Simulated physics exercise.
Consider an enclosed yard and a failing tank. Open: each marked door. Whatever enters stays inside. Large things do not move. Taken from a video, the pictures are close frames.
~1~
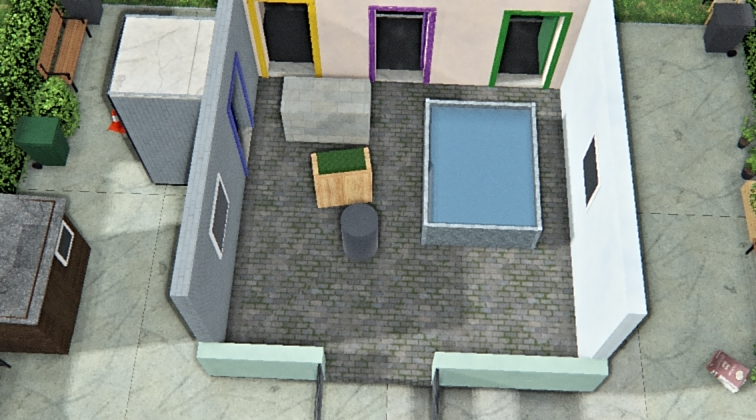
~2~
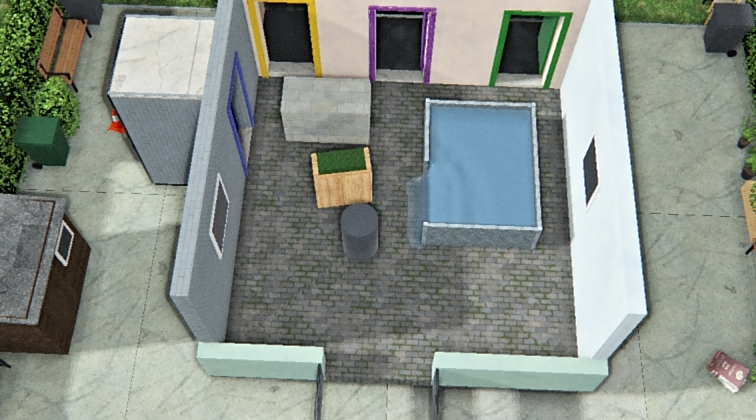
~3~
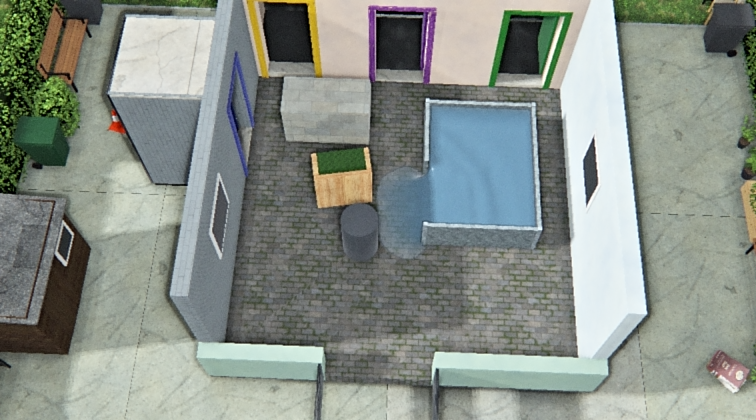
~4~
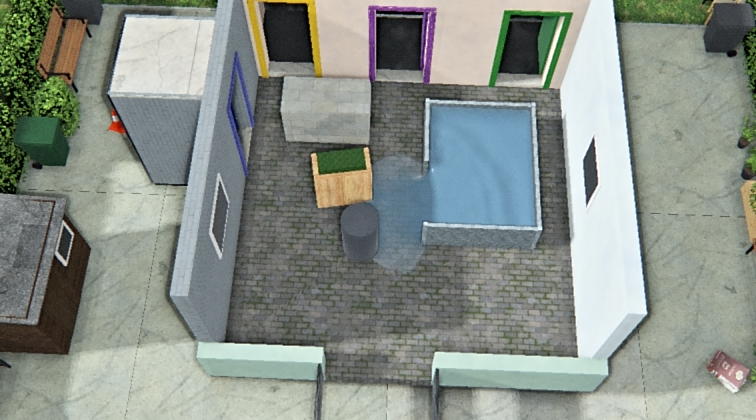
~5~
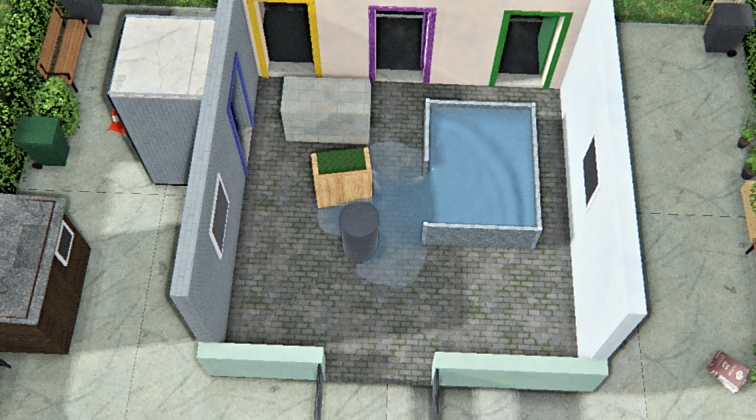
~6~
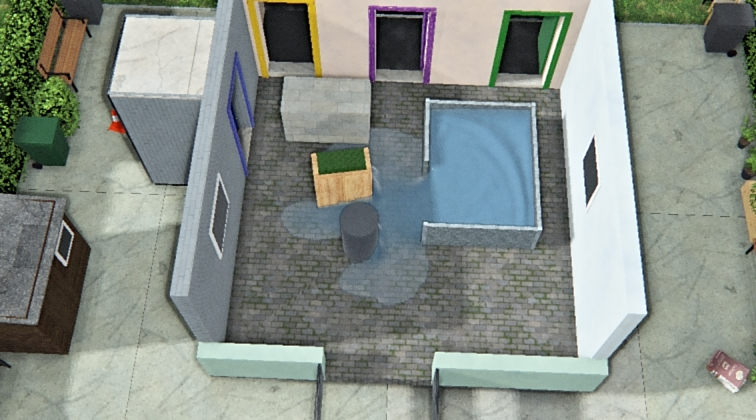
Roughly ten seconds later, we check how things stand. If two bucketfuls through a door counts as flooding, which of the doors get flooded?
The blue door gets flooded; the yellow door does not get flooded; the purple door gets flooded; the green door does not get flooded.
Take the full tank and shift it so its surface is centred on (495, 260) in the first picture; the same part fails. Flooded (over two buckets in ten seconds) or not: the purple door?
As far as I can tell, purple stays within limits.
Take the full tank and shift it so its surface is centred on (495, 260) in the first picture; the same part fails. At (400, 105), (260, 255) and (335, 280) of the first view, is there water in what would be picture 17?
Well, in the order you listed them, they'd be unreached, reached by the flood and reached by the flood.
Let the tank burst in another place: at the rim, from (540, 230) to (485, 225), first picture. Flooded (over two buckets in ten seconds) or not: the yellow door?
Lab note - yellow door remains within bounds.
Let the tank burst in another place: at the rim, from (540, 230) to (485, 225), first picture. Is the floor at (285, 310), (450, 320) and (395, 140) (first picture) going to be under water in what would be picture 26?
Submerged, submerged, unwetted.
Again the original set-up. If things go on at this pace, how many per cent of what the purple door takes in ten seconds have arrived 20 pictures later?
Share at that point: Close to 45 in a hundred.
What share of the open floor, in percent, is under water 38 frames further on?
Estimated share: Around 85 %.
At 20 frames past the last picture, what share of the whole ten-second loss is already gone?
Estimate: Some 35 %.
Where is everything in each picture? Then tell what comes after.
The first frame shows the water tank at (481, 165) is whole and still.
In the second frame, water pours out at (426, 205) and has run to (418, 244).
In the third frame, water pours out at (426, 206) and has run to (396, 250).
In the fourth frame, water pours out at (426, 206) and has run to a hidden place.
In the fifth frame, water pours out at (426, 206) and has run to (321, 218).
In the sixth frame, the front is at (287, 219), out from the gap at (426, 206).
A moment on, water covers 35 % of the floor; the blue door wet at the sill, nothing in, the yellow door not reached, the purple door not reached, the green door not reached.
Next, water covers 60 % of the floor; the blue door under two buckets in, the yellow door not reached, the purple door under two buckets in, the green door not reached.
Then, water covers 70 % of the floor; the blue door over two buckets in, the yellow door wet at the sill, nothing in, the purple door far over two buckets in, the green door wet at the sill, nothing in.
Later, water covers 85 % of the floor; the blue door over two buckets in, the yellow door wet at the sill, nothing in, the purple door far over two buckets in, the green door wet at the sill, nothing in.
In the end, water covers 100 % of the floor; the blue door over two buckets in, the yellow door wet at the sill, nothing in, the purple door far over two buckets in, the green door under two buckets in.
